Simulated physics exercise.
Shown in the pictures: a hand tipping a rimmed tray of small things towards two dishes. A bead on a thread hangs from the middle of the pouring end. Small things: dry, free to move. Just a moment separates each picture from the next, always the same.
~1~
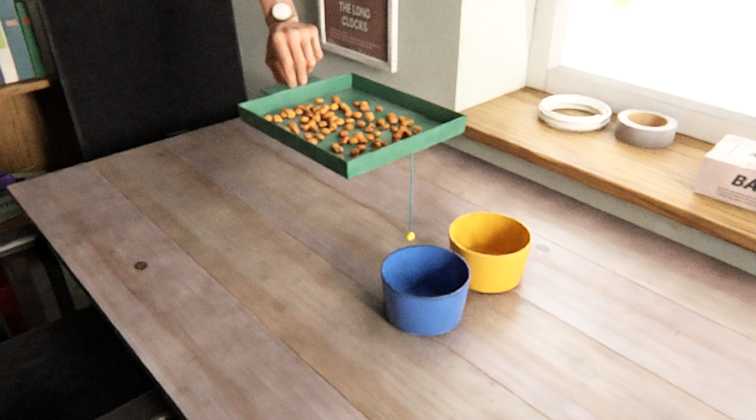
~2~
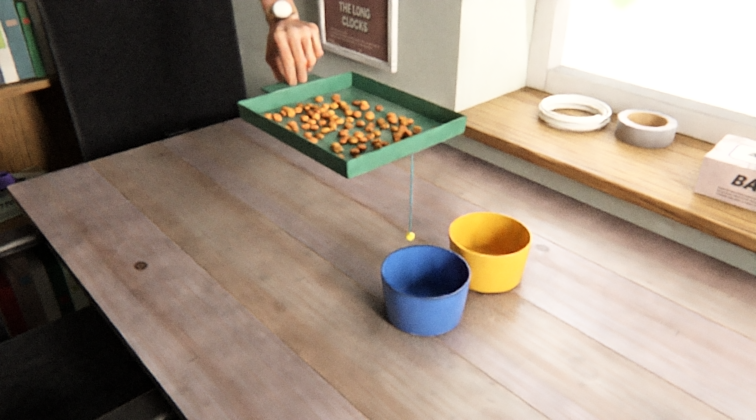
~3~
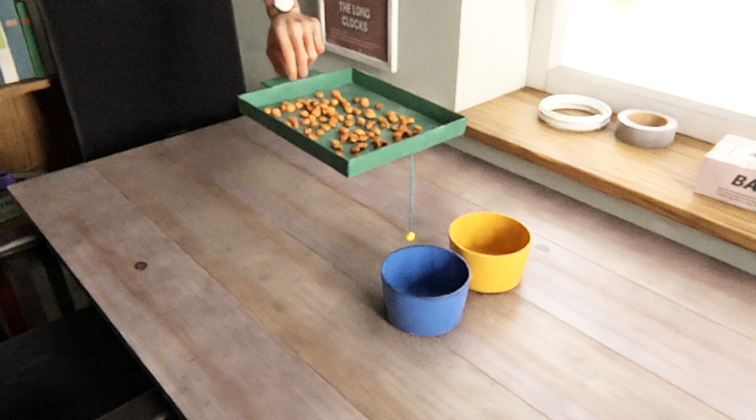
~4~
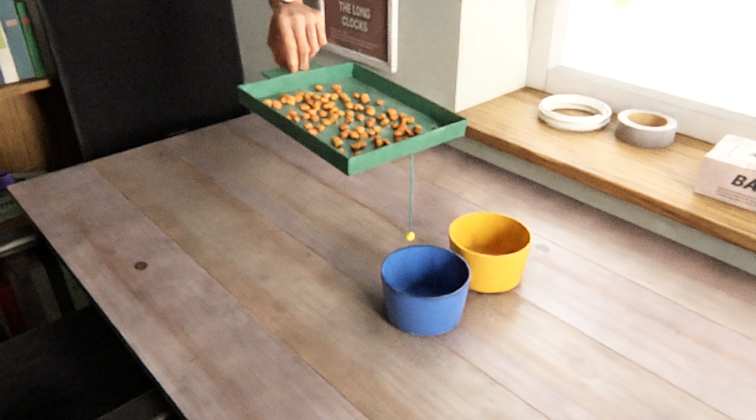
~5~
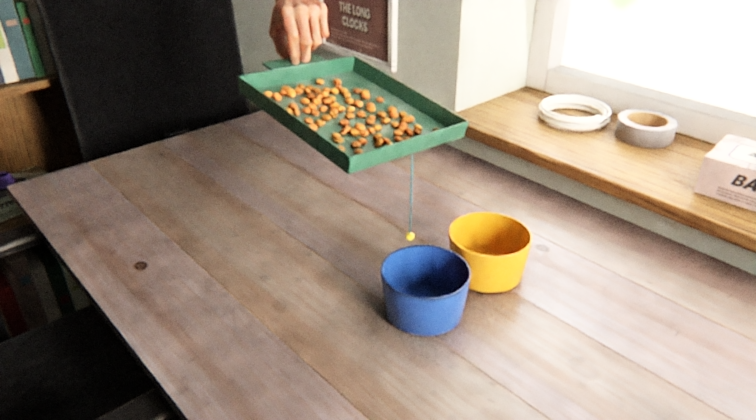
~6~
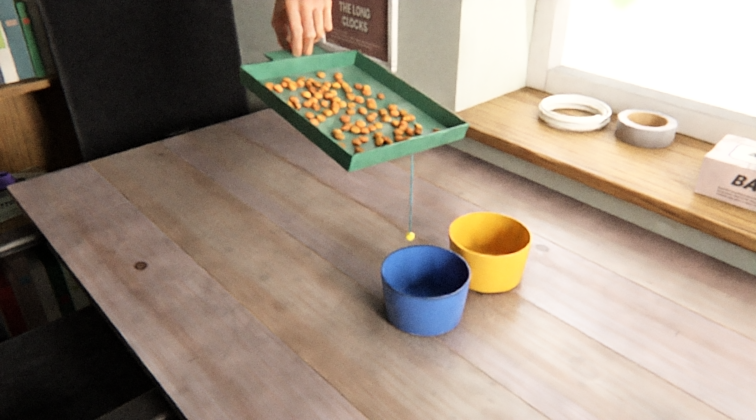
A hand slowly raises the back of a green tray of small brown pieces.
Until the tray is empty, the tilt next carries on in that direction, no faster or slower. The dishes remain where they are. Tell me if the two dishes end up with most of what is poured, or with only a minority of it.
Most likely the lost part will be a minority.
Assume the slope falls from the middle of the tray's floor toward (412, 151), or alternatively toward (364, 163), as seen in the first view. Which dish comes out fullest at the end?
Outcome by order - one: Left side; two: Left side.
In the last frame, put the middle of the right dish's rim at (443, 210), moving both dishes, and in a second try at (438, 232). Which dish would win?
First place: The rightmost one; second place: The rightmost one.
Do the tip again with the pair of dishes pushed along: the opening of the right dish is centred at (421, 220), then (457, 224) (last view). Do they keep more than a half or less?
Try 1: A minority of it. Try 2: A majority of it.
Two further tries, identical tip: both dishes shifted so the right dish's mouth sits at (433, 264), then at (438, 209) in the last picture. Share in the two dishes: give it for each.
First try: Roughly 10 per cent; second try: Roughly 40 per cent.
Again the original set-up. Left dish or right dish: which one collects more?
That would be the right of the two, then.
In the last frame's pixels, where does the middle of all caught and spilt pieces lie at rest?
Roughly at (483, 267), give or take.
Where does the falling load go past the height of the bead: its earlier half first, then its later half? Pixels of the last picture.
(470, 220) first, (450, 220) later.
Soon, tray tipped steeply; all on the tray.
A while on, tray tipped right over; nearly all on the tray; a stray few in the right dish; a stray few in the air.
Towards the end, tray tipped past a quarter turn; a small part in the left dish; about two thirds in the right dish; about a quarter outside both.
Finally, tray tipped past a quarter turn; a small part in the left dish; about two thirds in the right dish; about a quarter outside both.
